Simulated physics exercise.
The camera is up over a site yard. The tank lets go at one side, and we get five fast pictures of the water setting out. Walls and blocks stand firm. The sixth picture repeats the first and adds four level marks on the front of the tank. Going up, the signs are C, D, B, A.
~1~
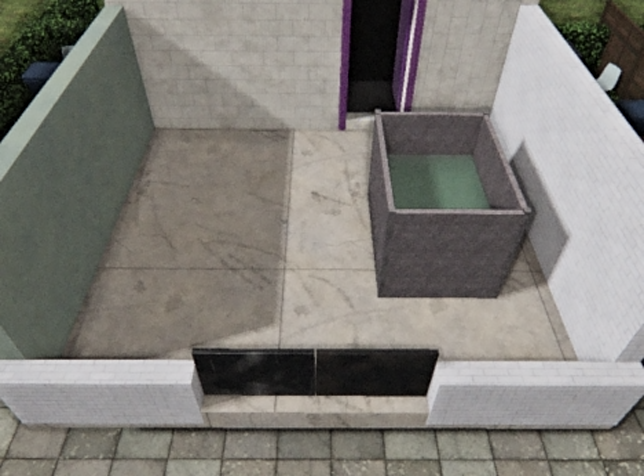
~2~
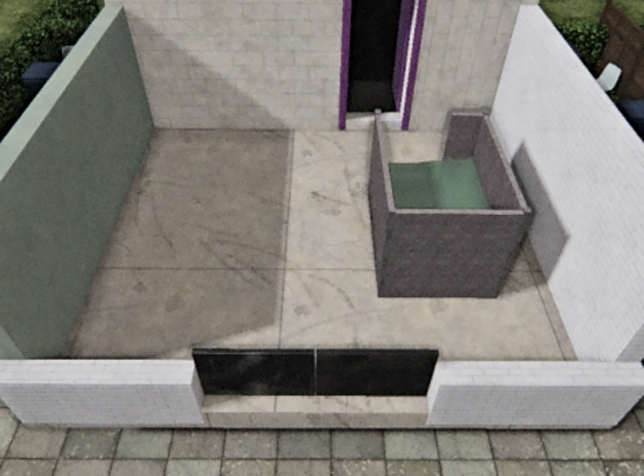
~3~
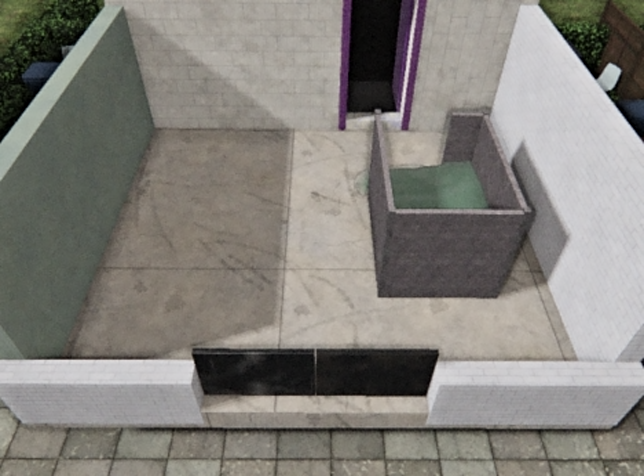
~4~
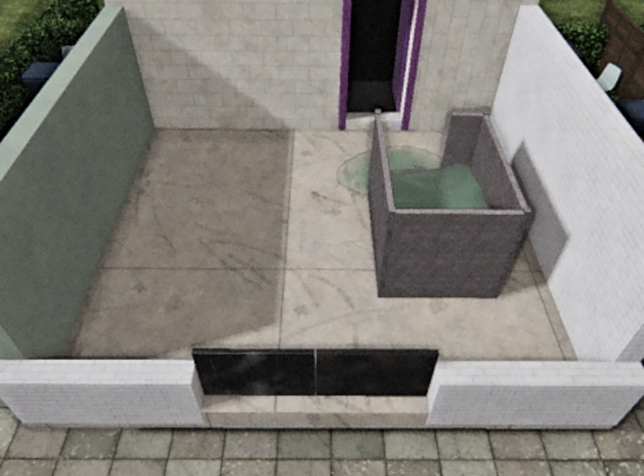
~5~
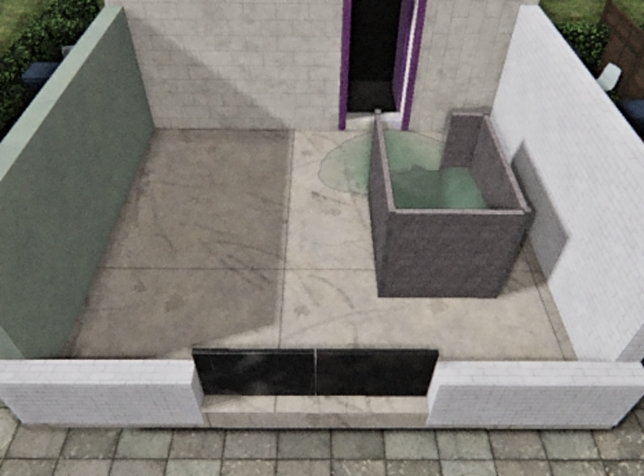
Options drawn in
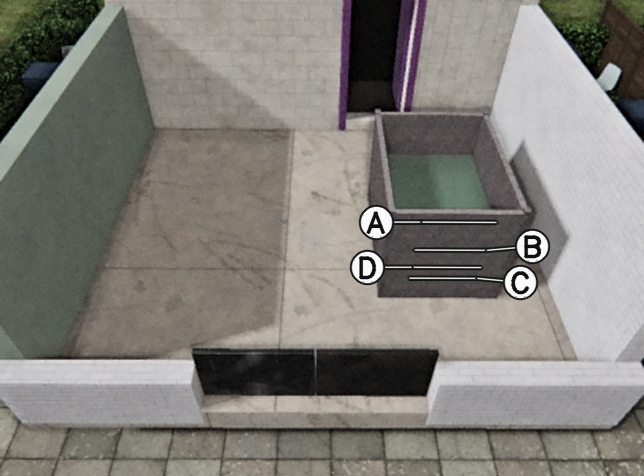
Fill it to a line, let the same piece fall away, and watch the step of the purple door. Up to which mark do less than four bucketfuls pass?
Mark C.
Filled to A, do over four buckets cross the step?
Yes, that goes wrong.
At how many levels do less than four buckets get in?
One of them.
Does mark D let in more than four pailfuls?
Yes, that goes wrong.
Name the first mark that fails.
That is mark D.
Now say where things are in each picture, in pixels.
Water in the tank at rest, its middle at (435, 197); foot of the purple doorway at (373, 130); shut gate at (316, 358).
Water covers 1 % of the ground, its front hidden from here.
Water covers 3 % of the ground, its front hidden from here.
Water covers 7 % of the ground, its front hidden from here.
Water covers 12 % of the ground and shows as far out as (338, 159).
On the marked copy, A at (458, 222); B at (450, 250); C at (443, 278); D at (446, 267); from the bottom up C, D, B, A.
If A is chosen, dozens of bucketfuls pour in.
If B is chosen, dozens of bucketfuls pour in.
If C is chosen, a splash gets over, under a bucket.
If D is chosen, about 8 bucketfuls get in.
